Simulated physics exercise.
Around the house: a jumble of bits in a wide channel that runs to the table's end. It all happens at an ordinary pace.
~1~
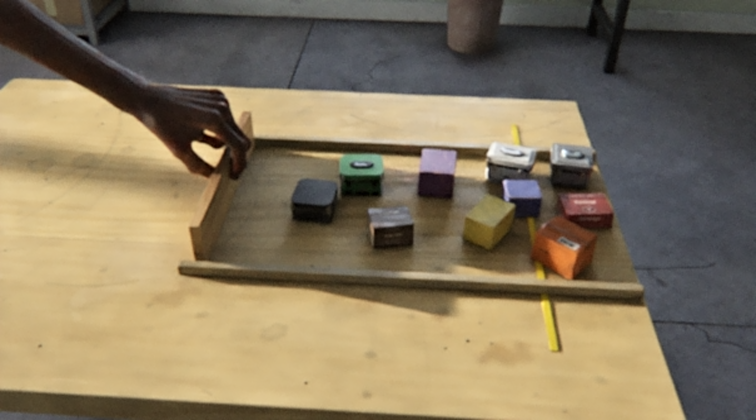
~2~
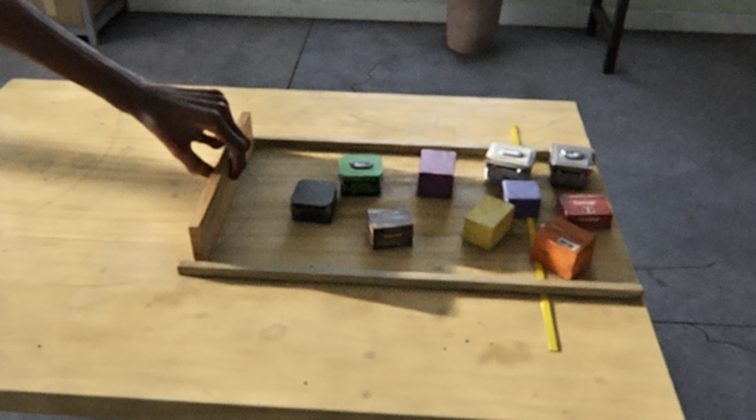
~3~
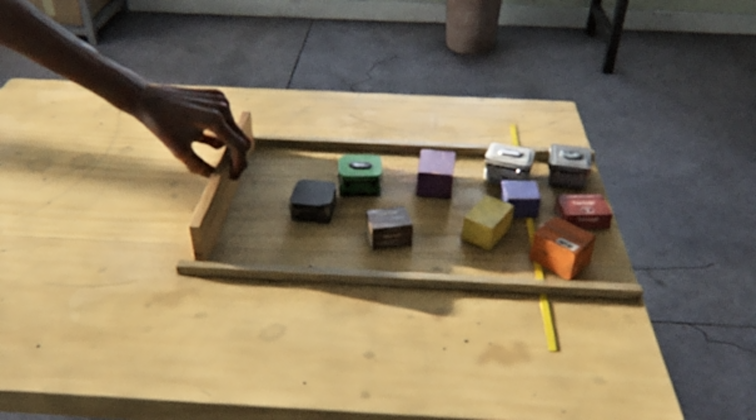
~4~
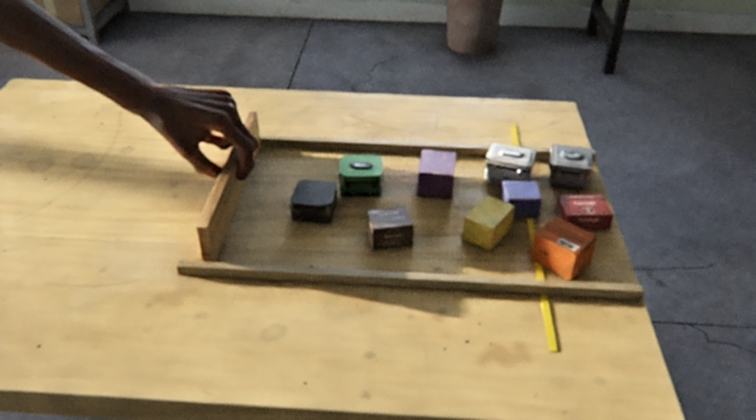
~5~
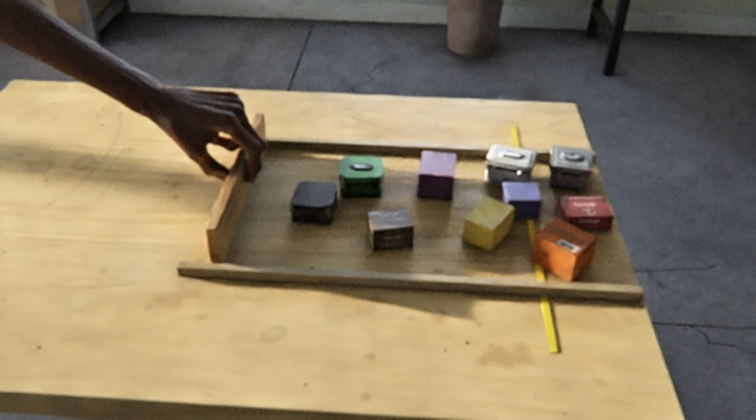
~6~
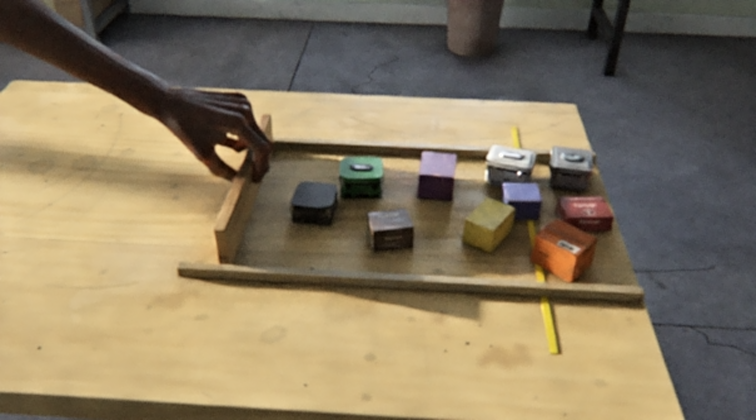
The clip opens on a wooden table where a hand holds an upright board at the left end of a shallow channel scattered with small colourful boxes and cases, a yellow strip crossing beneath. The hand stays nearly still at first, then slides the board slightly right, while the boxes barely move.
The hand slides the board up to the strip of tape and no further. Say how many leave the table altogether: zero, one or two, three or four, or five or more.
In the end the number that fall off is three or four.
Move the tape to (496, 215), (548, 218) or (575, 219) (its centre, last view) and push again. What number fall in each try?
Down on the floor: 1, 4 and 7.
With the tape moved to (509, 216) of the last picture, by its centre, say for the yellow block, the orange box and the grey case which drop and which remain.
The yellow block holds on; the orange box stays on; the grey case tumbles off.
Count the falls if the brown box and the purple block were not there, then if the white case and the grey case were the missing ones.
1 in the first case, 1 in the second.
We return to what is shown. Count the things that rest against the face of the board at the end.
The number is 3.
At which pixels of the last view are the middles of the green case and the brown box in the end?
The green case stops around (548, 187); the brown box around (558, 243).
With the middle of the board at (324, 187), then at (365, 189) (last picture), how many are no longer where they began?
1 and 2.
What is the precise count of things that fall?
Exactly 3.
A little later, none off yet; red box at rest near (584, 214); grey case at rest near (570, 169); orange box at rest near (563, 250).
Next, none off yet; red box at rest near (584, 214); grey case shifted a little near (582, 168); orange box at rest near (563, 250).
When it is over, the number that fall off is three or four; down, white case, grey case and red box.
